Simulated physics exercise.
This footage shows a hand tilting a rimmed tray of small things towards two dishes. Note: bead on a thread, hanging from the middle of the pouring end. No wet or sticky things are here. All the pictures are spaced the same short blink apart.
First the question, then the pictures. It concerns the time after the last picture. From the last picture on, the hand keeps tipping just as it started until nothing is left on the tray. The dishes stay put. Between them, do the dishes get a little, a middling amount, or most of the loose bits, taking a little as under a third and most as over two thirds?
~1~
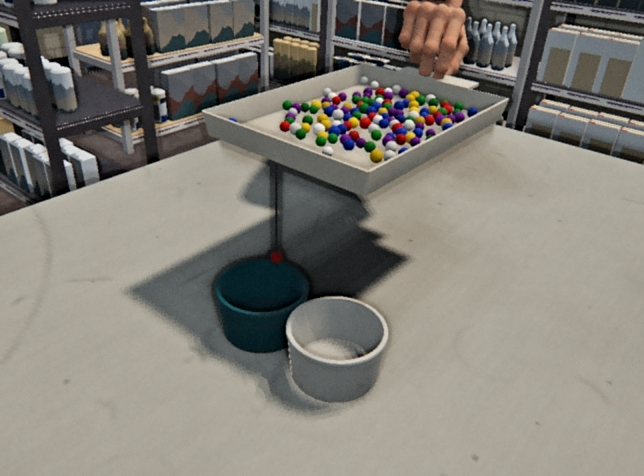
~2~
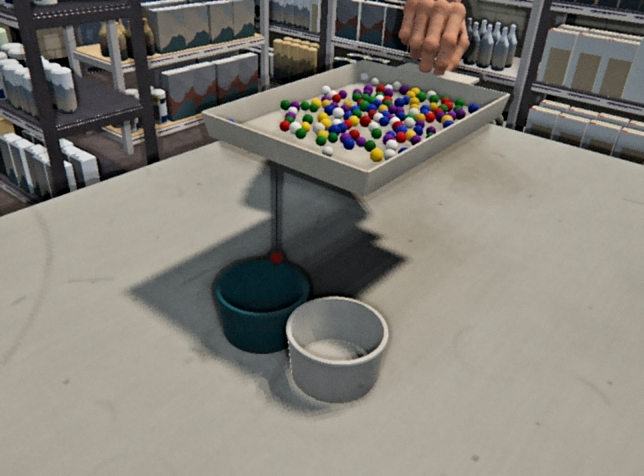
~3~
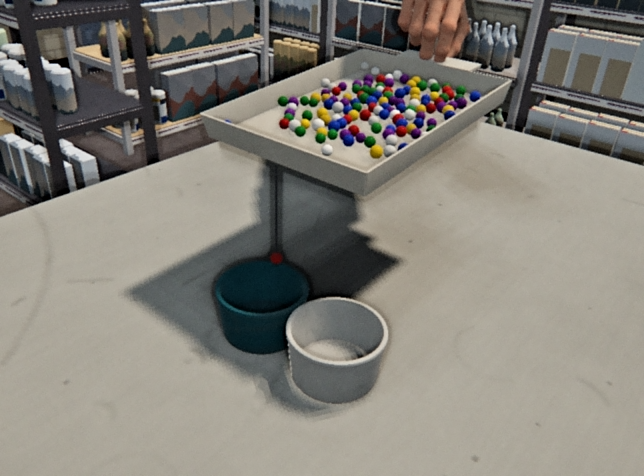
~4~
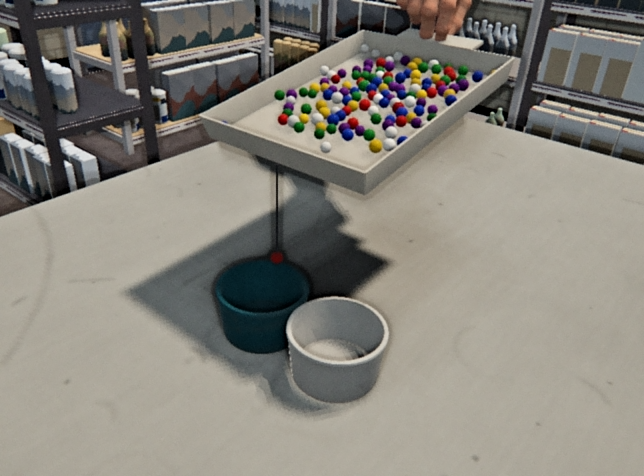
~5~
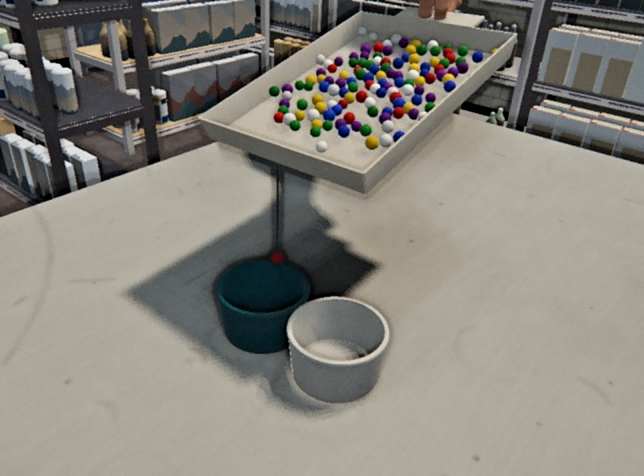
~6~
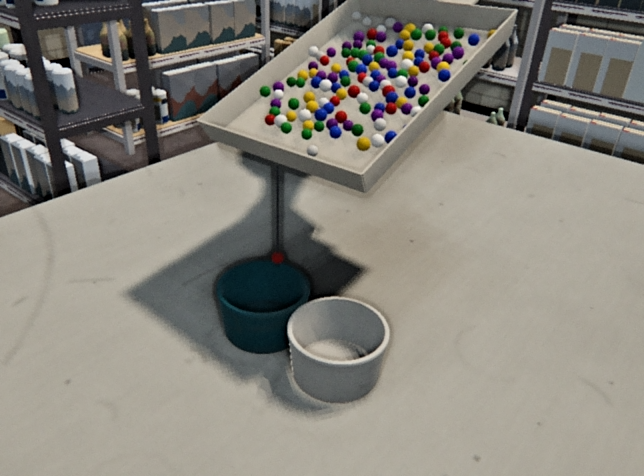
They get a little.
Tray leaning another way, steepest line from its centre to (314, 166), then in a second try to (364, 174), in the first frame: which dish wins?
Point by point: The right side, then the right side.
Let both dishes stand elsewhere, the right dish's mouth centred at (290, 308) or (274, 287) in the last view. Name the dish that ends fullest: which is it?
Trial 1: The one on the left side. Trial 2: The one on the left side.
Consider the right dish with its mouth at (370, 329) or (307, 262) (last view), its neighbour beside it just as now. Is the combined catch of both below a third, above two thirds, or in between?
Taking the tries in order: Under a third and less than a third.
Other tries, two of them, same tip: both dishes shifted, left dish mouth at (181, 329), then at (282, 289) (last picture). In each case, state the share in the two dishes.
0 per cent the first time, 10 per cent the second time.
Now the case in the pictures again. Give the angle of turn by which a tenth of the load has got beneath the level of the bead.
Somewhere near 80°.
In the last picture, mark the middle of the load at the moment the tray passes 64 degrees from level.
In the last view the centre sits at roughly (268, 137).
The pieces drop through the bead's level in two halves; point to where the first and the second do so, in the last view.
(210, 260) for the early half, (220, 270) for the late half.
Soon after the last picture, tray tipped steeply; nearly all on the tray; a stray few outside both; a small part in the air.
A little later, tray tipped past a quarter turn; about a third on the tray; a small part in the left dish; about a quarter outside both; about a third in the air.
Later still, tray tipped past a quarter turn; a stray few in the right dish; about a quarter in the left dish; most outside both.
By the end, tray tipped past a quarter turn; a stray few in the right dish; about a quarter in the left dish; most outside both.
